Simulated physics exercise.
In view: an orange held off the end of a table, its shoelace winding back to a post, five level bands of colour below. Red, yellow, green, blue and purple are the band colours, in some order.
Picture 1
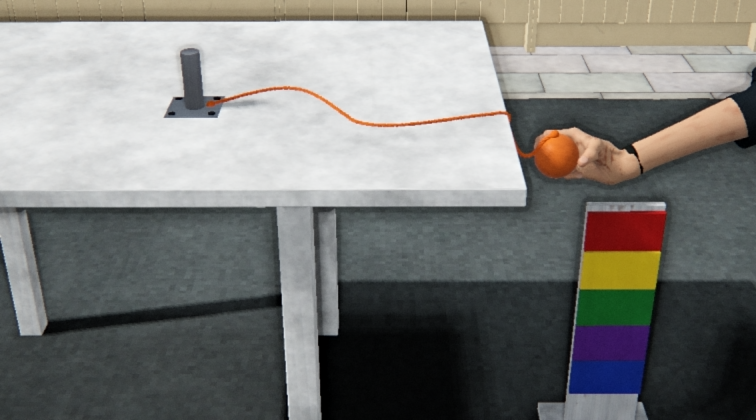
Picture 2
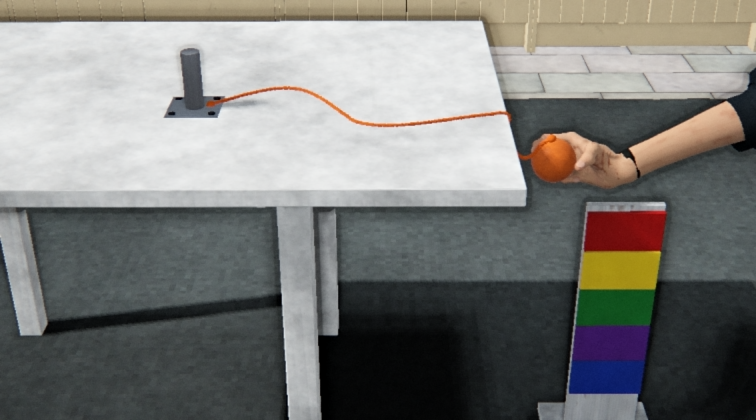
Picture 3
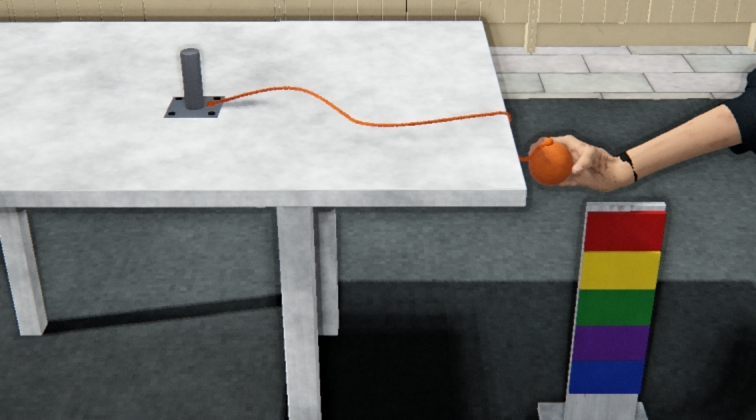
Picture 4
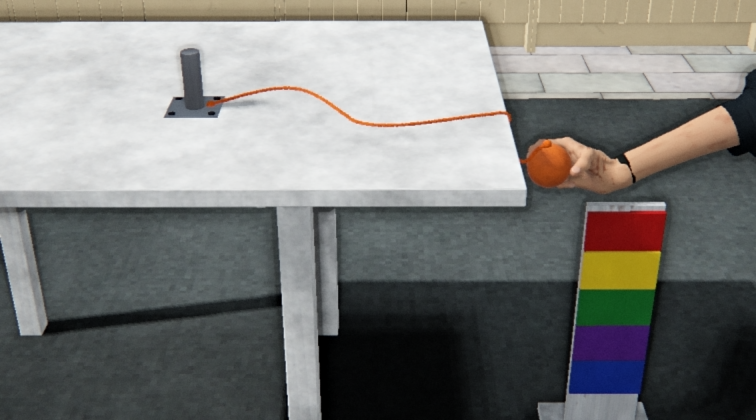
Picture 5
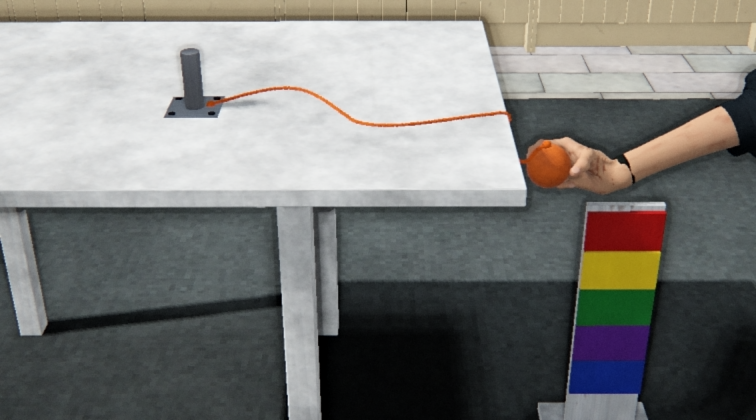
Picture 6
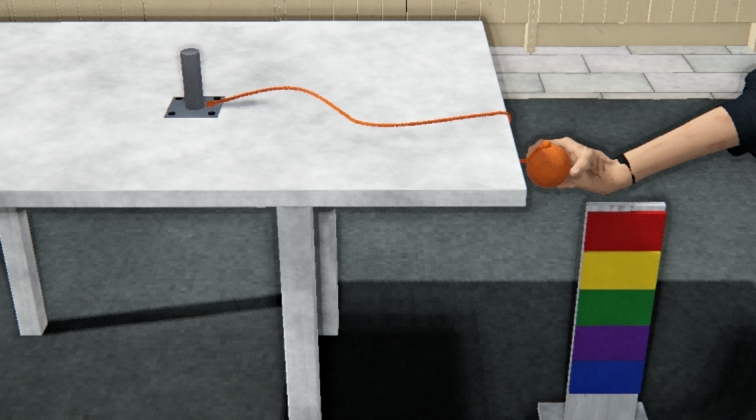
The clip shows a hand holding an orange ball beyond a table's right edge, with an orange cord winding back to a post, above a board of coloured bands; the hand shifts slightly left, then stays still.
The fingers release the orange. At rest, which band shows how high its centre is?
The yellow band shows it.
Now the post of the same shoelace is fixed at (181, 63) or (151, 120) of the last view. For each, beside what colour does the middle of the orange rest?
In turn, red and then red.
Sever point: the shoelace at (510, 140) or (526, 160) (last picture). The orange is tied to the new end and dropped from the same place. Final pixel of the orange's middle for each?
Try one: (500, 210); try two: (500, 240).
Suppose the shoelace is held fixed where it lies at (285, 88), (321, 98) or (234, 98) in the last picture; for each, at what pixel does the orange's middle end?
Try by try, around (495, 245), (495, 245) and (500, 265).
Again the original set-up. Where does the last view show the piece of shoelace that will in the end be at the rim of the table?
(443, 121), give or take.
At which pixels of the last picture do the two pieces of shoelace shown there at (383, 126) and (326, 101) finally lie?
The first ends at (445, 104) and the second at (356, 105).
Soon after, orange near (502, 244); level with red.
Then, orange near (484, 264); level with yellow.
At rest, orange near (499, 267); level with yellow. Its middle rests at the yellow band.
